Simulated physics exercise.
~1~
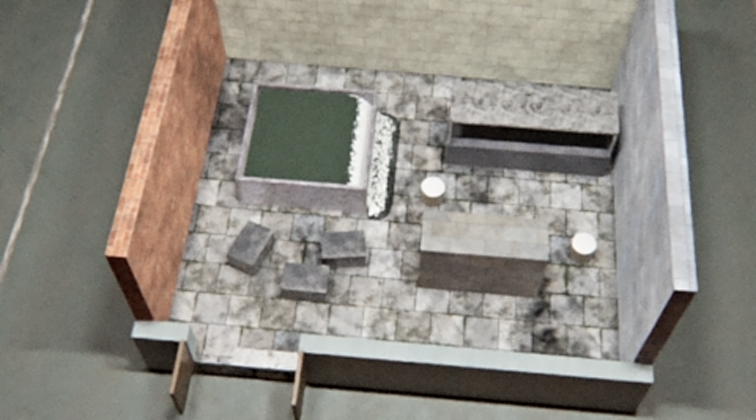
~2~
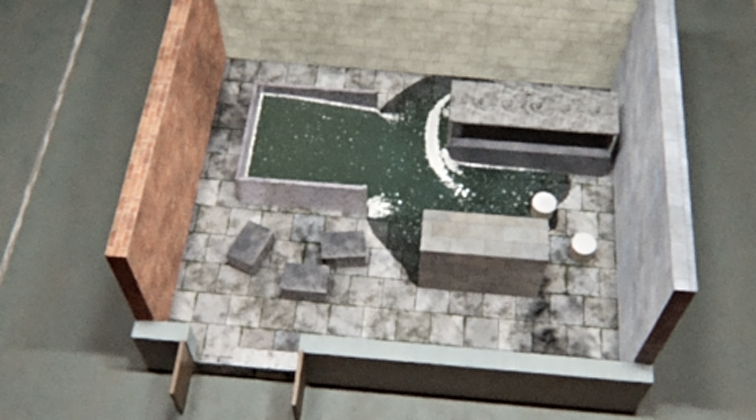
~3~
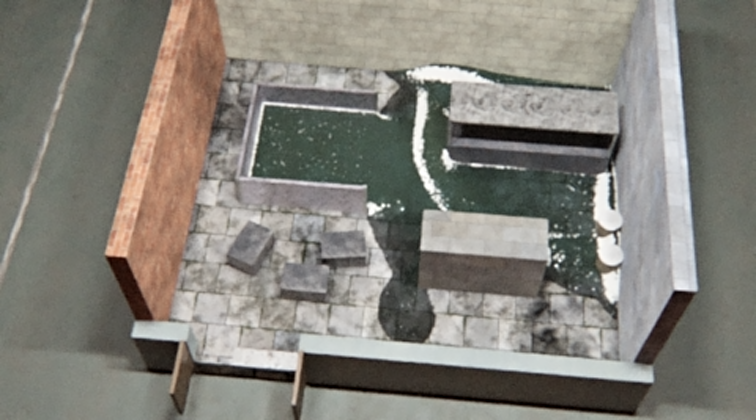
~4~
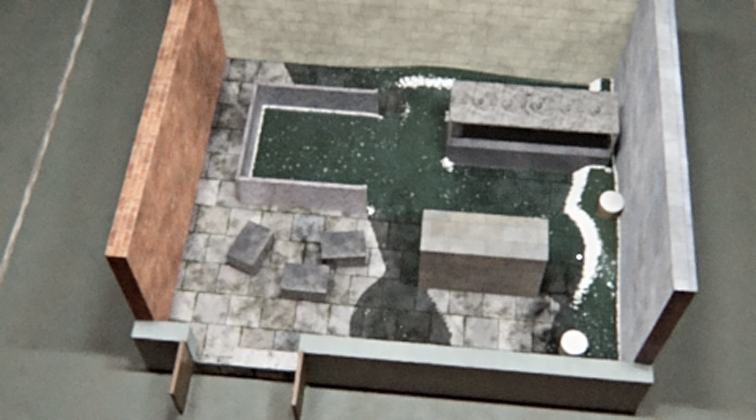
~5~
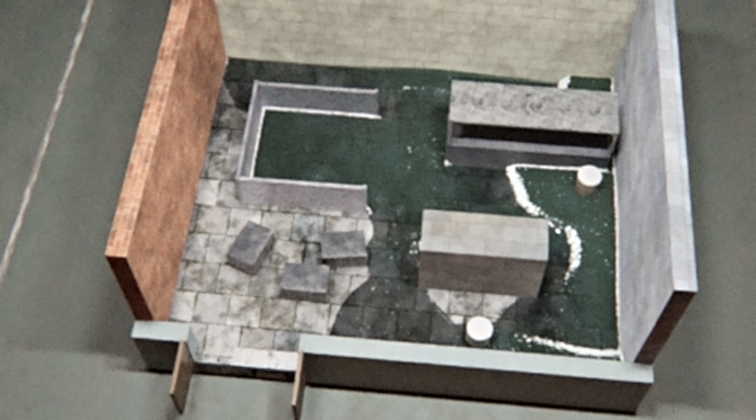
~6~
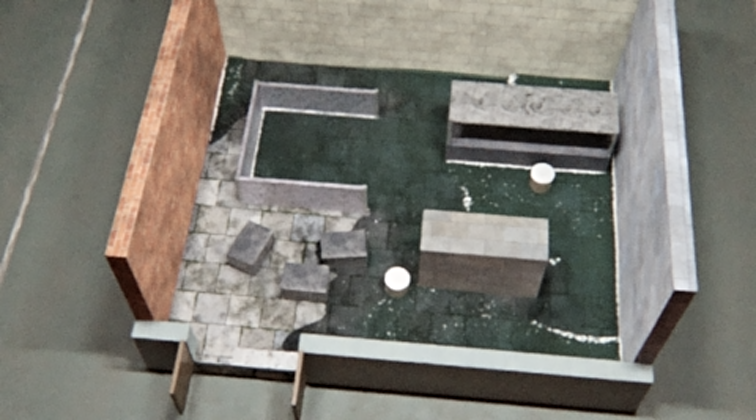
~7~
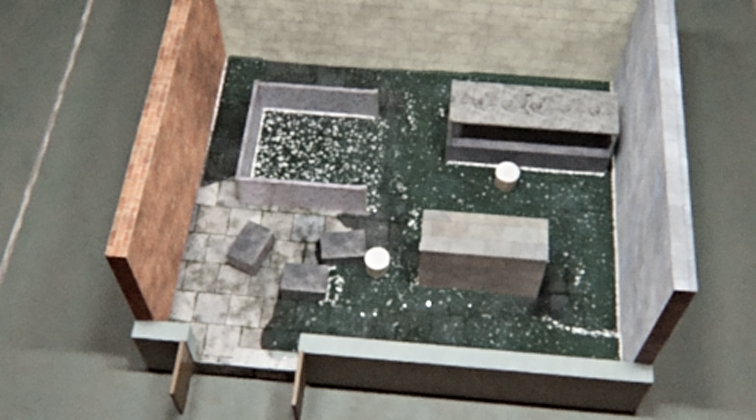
To begin with, dark green water fills a walled tank on a stone-tiled depot floor, with three grey crates, two white pails and larger grey blocks nearby. The tank's right side gives way, and the water bursts out in a foamy front, sweeping the pails rightward. They reach the right wall as water spreads around the blocks. One pail then drifts toward the front and back left, while the other moves up slightly before heading left. Finally, water covers most of the floor, the pails sit near the middle, and the crates remain in place.
